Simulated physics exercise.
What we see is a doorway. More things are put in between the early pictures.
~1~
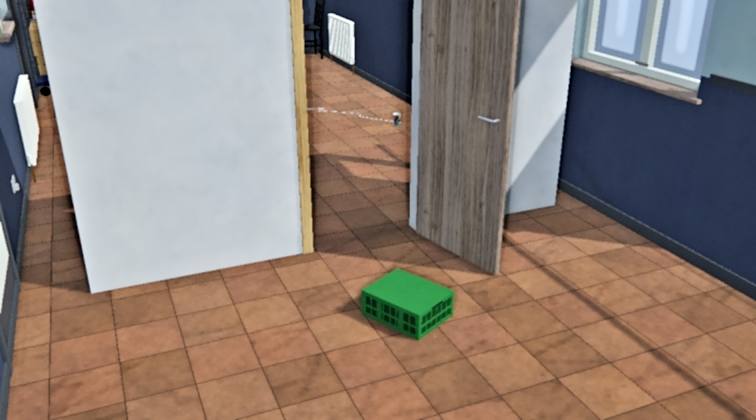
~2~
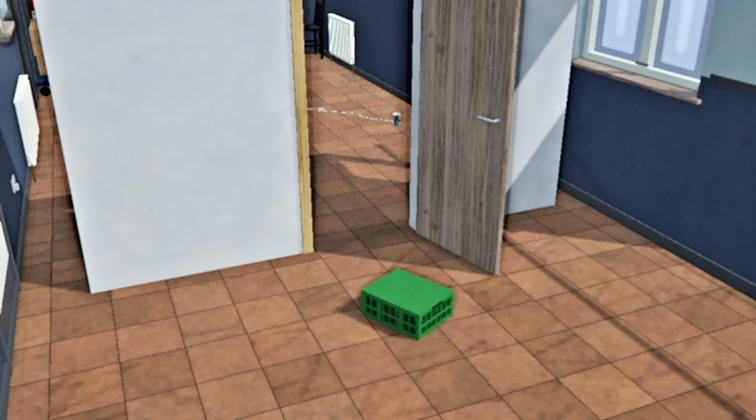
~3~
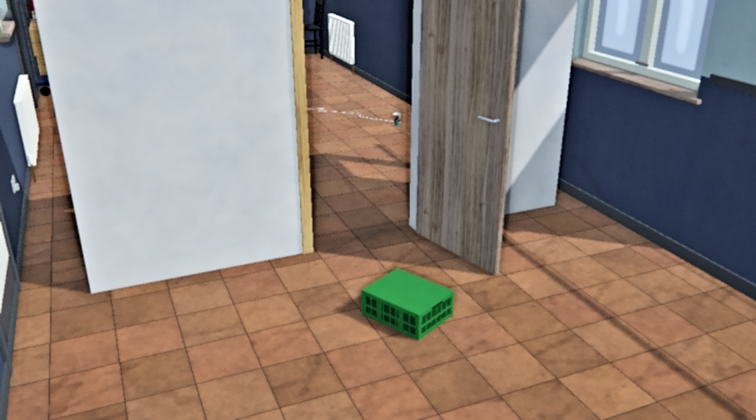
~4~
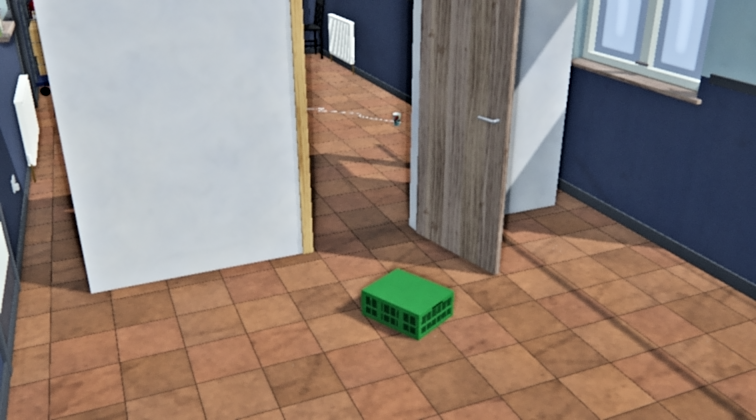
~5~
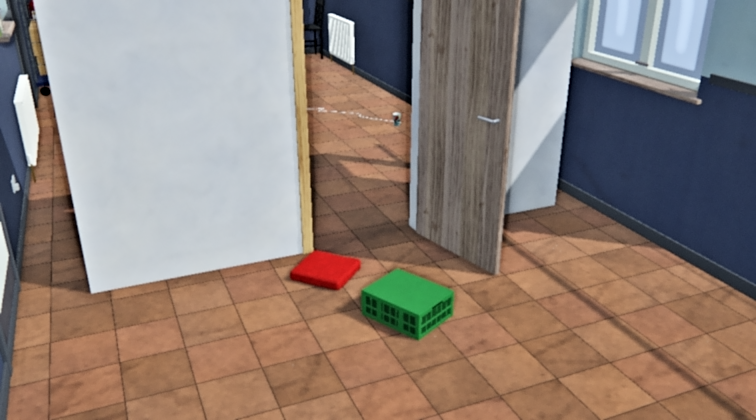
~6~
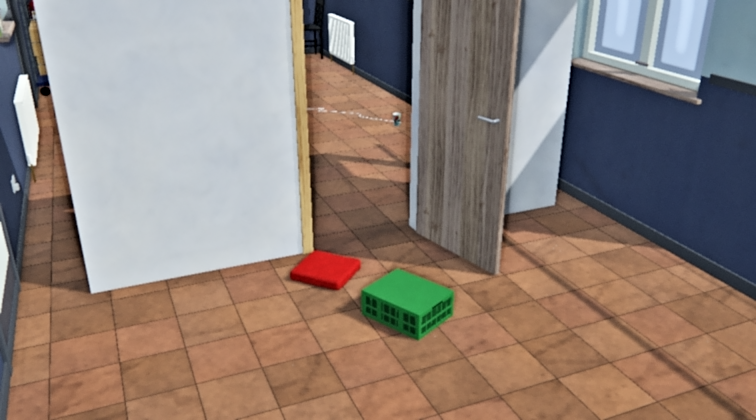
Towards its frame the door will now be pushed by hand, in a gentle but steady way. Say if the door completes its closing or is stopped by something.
My guess is the door will end up fully home.
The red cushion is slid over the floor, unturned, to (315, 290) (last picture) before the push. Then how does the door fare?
Then it swings home.
Then, 0.80 s later than the last frame, door at 74°.
Then, 1.50 s later than the last frame, door at 33°; red cushion moved a little near (324, 269).
Then, 1.80 s later than the last frame, door at 18°; red cushion moved a little near (299, 267).
When it is over, door at 0°; moved from the start, red cushion; green crate as before. End places, in pixels of the last picture, red cushion near (292, 268).
